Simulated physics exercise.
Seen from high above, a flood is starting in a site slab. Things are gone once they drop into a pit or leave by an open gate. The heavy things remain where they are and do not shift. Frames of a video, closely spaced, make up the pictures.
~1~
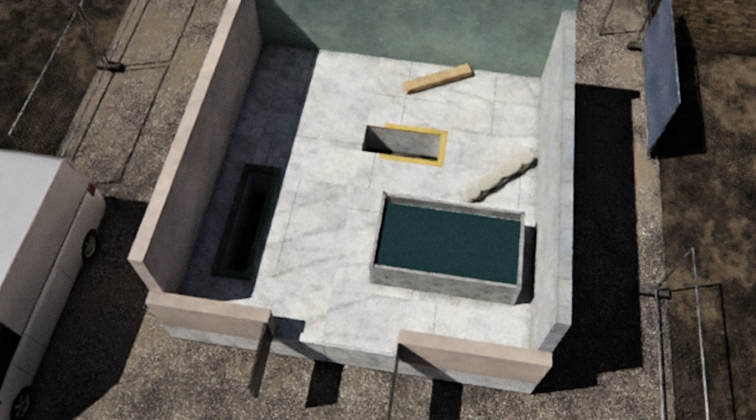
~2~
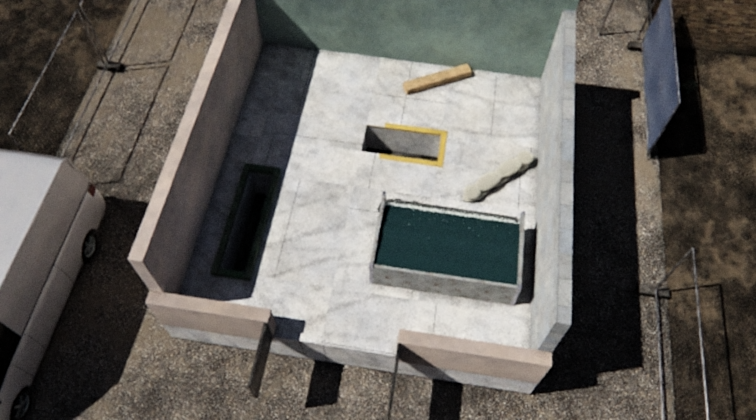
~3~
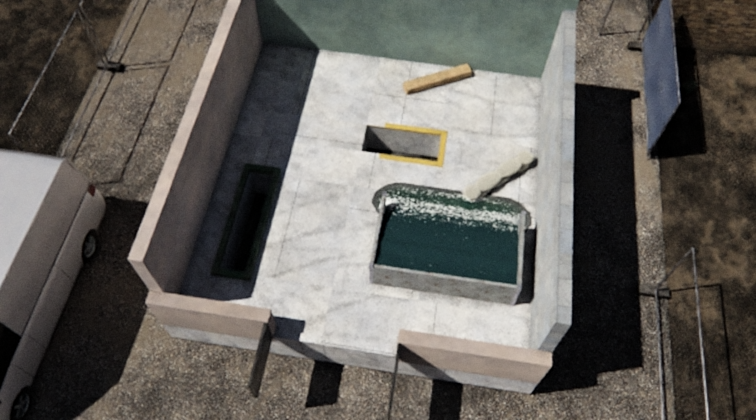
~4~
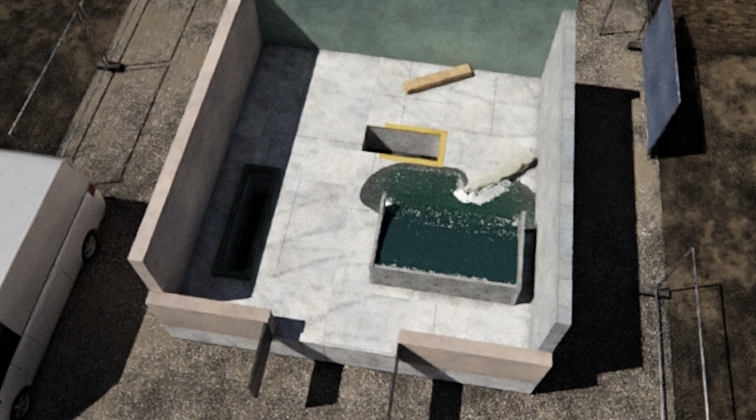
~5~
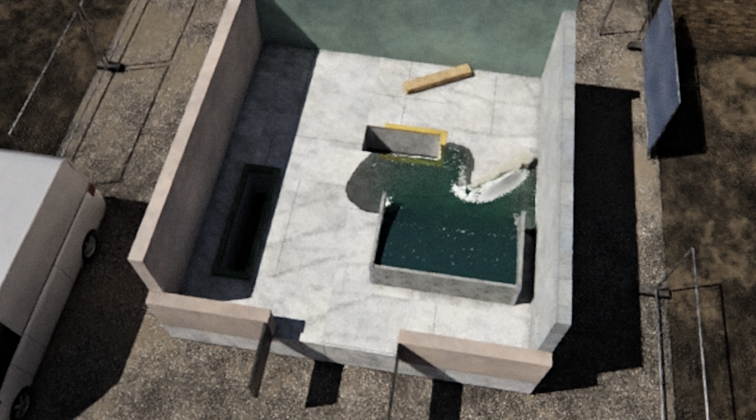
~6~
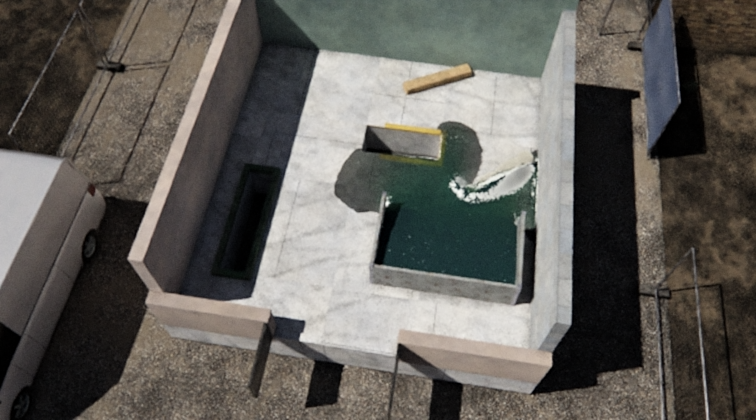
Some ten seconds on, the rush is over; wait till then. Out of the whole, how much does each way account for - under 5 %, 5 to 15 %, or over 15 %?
The gate is a minor outlet here - below five per cent. The yellow pit is a major outlet here - beyond fifteen per cent. The green pit is a minor outlet here - below five per cent.
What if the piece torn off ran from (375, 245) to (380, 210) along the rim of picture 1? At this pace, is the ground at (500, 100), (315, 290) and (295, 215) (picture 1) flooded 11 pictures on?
Listed in order, they come out without a puddle, sitting in a pool and sitting in a pool.
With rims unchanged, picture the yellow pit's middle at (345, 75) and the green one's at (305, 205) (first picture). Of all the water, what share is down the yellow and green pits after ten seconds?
Split: Yellow 30 %, green 0 %.
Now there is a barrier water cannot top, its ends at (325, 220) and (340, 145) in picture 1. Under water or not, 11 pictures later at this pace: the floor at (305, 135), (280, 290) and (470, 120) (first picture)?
Untouched, untouched, swamped.
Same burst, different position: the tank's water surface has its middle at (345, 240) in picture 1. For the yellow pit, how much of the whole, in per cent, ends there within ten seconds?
Share for the yellow pit - 55 in a hundred.
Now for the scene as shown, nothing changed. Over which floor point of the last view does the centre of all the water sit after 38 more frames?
Around (438, 189).
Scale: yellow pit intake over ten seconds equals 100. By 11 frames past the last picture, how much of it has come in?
Estimate: Roughly 45 %.
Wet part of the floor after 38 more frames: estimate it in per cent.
Share estimate: About 65 per cent.
A moment on, water covers 30 % of the floor; the gate 0 %, the yellow pit 13 %, the green pit 0 %.
Next, water covers 35 % of the floor; the gate 0 %, the yellow pit 23 %, the green pit 0 %.
Then, water covers 40 % of the floor; the gate 0 %, the yellow pit 30 %, the green pit 0 %.
Later, water covers 65 % of the floor; the gate 0 %, the yellow pit 41 %, the green pit 0 %.
In the end, water covers 75 % of the floor; the gate 1 %, the yellow pit 51 %, the green pit 0 %.
